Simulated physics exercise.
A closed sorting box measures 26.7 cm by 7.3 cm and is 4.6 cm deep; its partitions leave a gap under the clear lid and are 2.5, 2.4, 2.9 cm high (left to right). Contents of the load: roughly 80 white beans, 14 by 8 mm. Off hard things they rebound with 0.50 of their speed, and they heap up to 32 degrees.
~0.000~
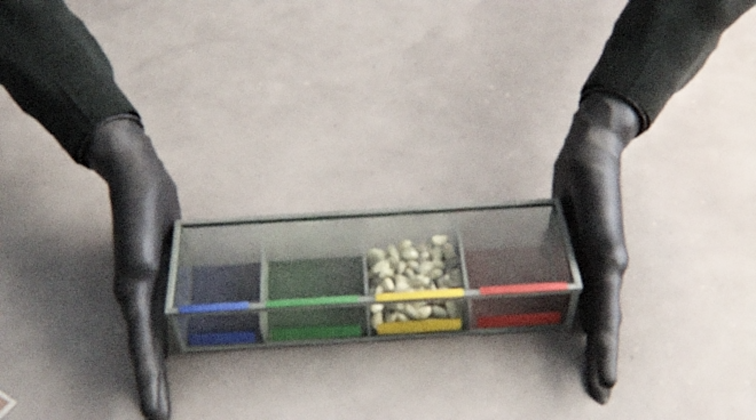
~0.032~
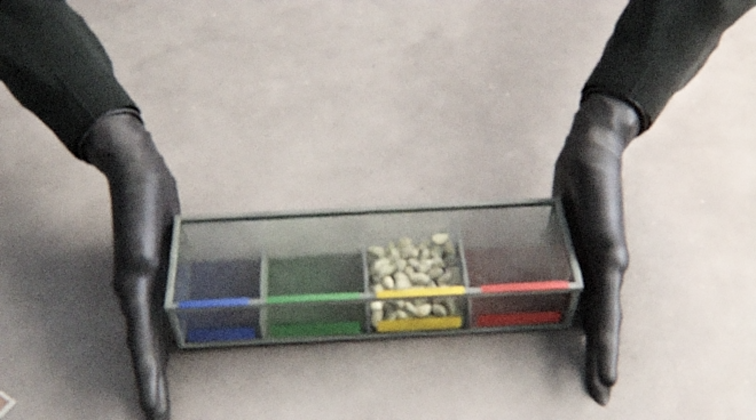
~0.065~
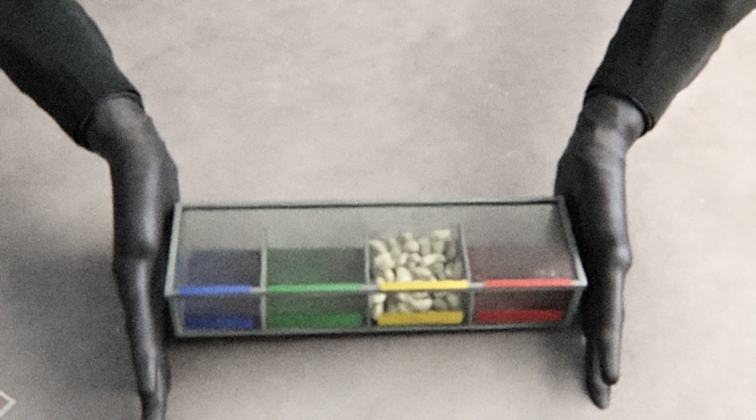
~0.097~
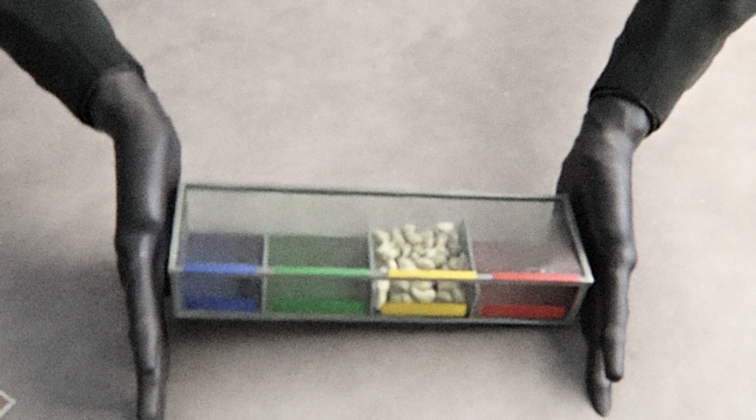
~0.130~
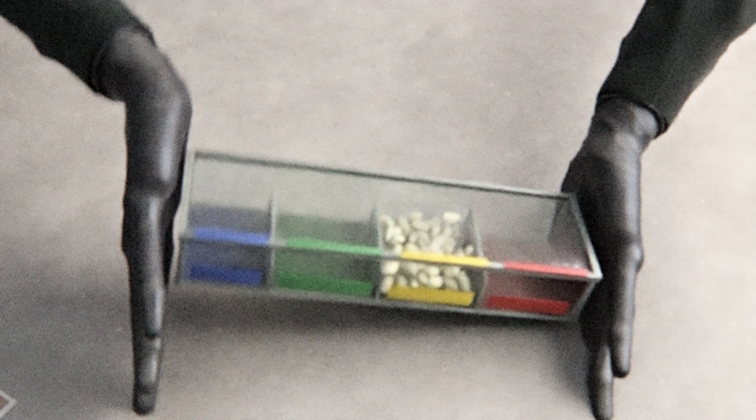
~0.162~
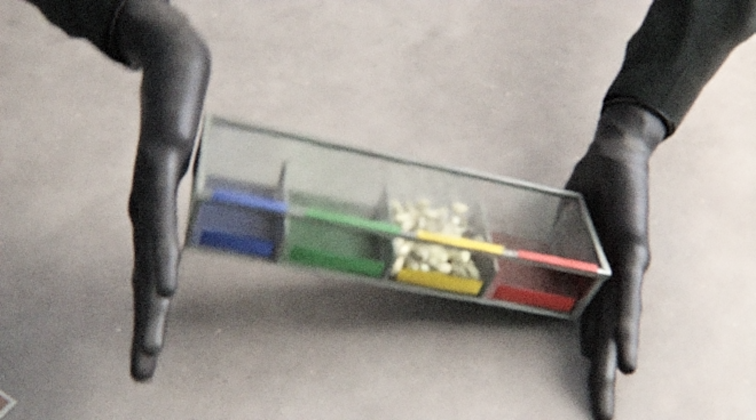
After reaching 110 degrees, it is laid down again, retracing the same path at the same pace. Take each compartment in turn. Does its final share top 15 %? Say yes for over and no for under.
Red: Yes; blue: No; green: No; yellow: Yes.
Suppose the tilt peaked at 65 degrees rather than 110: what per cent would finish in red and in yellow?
With that change you'd see red at 25 % and yellow at 75 %.
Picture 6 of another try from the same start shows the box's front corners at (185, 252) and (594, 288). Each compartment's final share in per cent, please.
Red 45 %, blue 0 %, green 0 %, yellow 50 %.
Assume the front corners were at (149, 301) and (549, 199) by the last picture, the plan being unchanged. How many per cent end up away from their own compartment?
Something like 95 in a hundred.
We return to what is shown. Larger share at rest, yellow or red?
The red one.
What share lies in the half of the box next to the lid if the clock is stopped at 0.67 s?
I'd put it at some 70 percent.
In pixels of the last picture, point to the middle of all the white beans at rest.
Roughly (485, 270).
After 0.67 s, tilt 110 degrees; red 25 %, yellow 75 %.
After 1.01 s, tilt 47 degrees; red 55 %, yellow 45 %.
After 1.44 s, tilt 0 degrees; red 55 %, yellow 45 %.
In the end, at 2.0 s, red 55 %, blue 0 %, green 0 %, yellow 45 %.
